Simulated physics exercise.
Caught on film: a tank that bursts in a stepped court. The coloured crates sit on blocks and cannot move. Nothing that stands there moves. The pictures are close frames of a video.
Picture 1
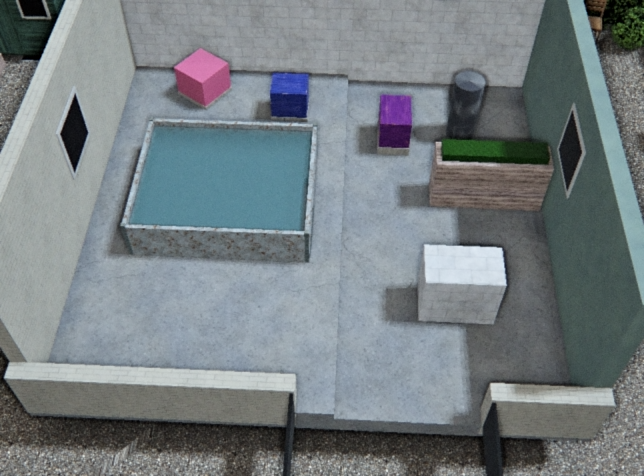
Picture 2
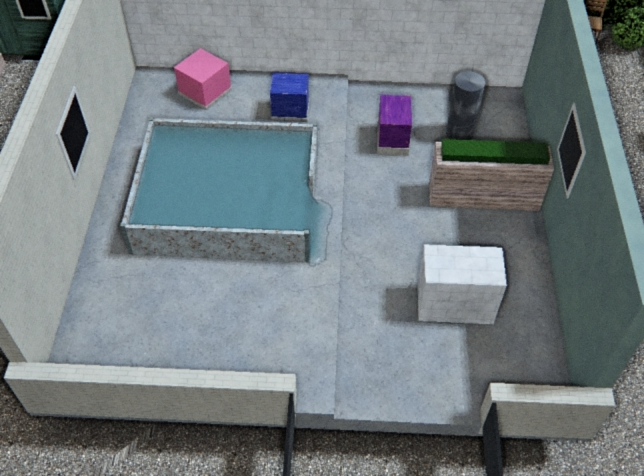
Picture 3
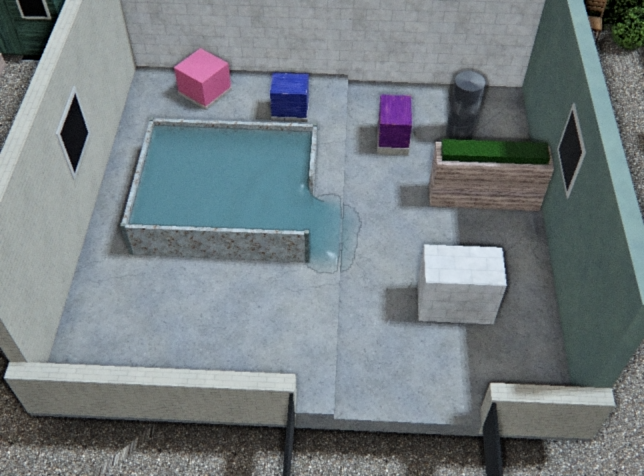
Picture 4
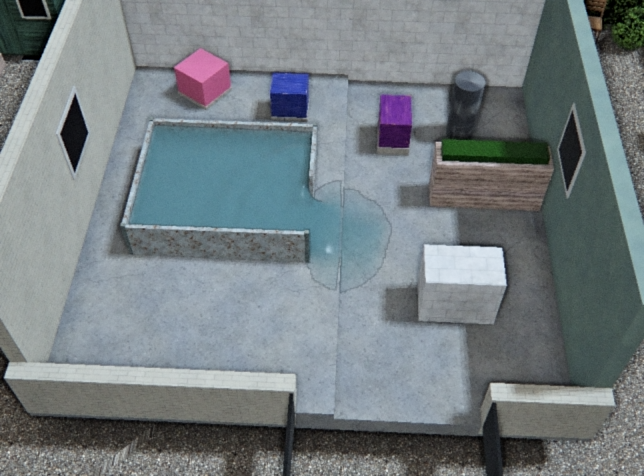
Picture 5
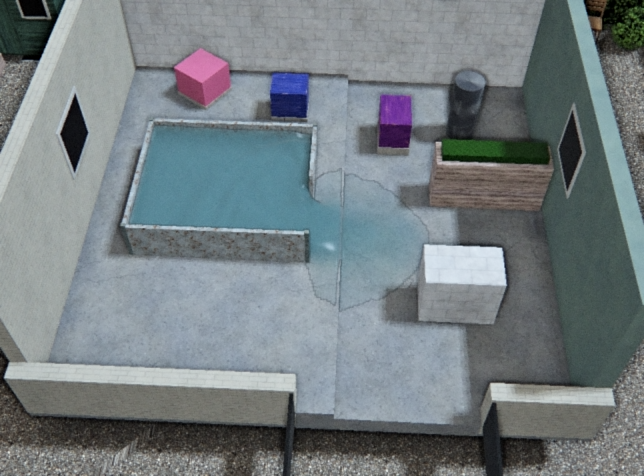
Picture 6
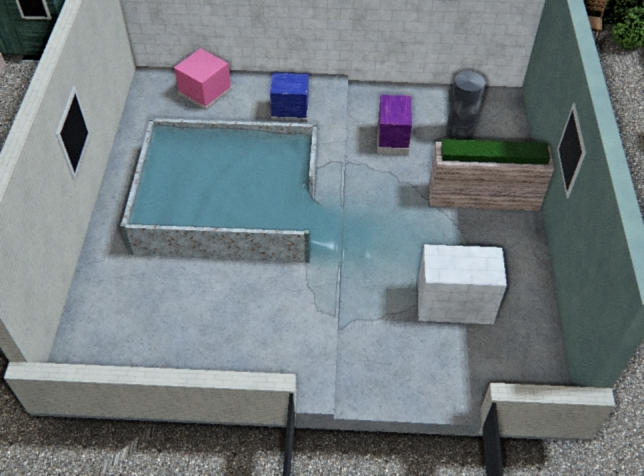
A stone-walled tank full of blue-green water stood still in a walled court, then its right side opened near the front corner and water poured out rightward, spreading across the floor to the white block.
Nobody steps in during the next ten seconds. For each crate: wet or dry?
The blue crate stays dry; the pink crate stays dry; the purple crate stays dry.
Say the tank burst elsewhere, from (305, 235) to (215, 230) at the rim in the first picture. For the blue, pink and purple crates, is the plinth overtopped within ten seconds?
In short: Blue escapes it, pink ends up wet, purple escapes it.
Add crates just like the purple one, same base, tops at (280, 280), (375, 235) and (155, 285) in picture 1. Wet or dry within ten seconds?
In that order: Is spared, takes water, is safe.
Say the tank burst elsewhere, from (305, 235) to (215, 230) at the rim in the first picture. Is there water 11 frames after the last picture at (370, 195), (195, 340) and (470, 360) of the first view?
As listed: Clear, awash, awash.
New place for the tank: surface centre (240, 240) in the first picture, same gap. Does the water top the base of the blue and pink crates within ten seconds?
Then: Blue escapes it; pink keeps dry.
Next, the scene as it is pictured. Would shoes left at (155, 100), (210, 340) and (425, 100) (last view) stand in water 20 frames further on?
One after the other: Dry, clear, flooded.
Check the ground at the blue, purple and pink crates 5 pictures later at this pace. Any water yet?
Blue not yet; purple water there; pink not yet.
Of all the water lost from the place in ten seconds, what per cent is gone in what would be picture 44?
Close to 50 %.
A moment on, water covers 20 % of the floor; the blue crate not reached, the pink crate not reached, the purple crate water round its plinth.
Next, water covers 30 % of the floor; the blue crate not reached, the pink crate not reached, the purple crate water round its plinth.
Then, water covers 40 % of the floor; the blue crate not reached, the pink crate not reached, the purple crate water round its plinth.
Later, water covers 50 % of the floor; the blue crate not reached, the pink crate not reached, the purple crate water round its plinth.
In the end, water covers 50 % of the floor; the blue crate stayed above the water, the pink crate stayed above the water, the purple crate stayed above the water.
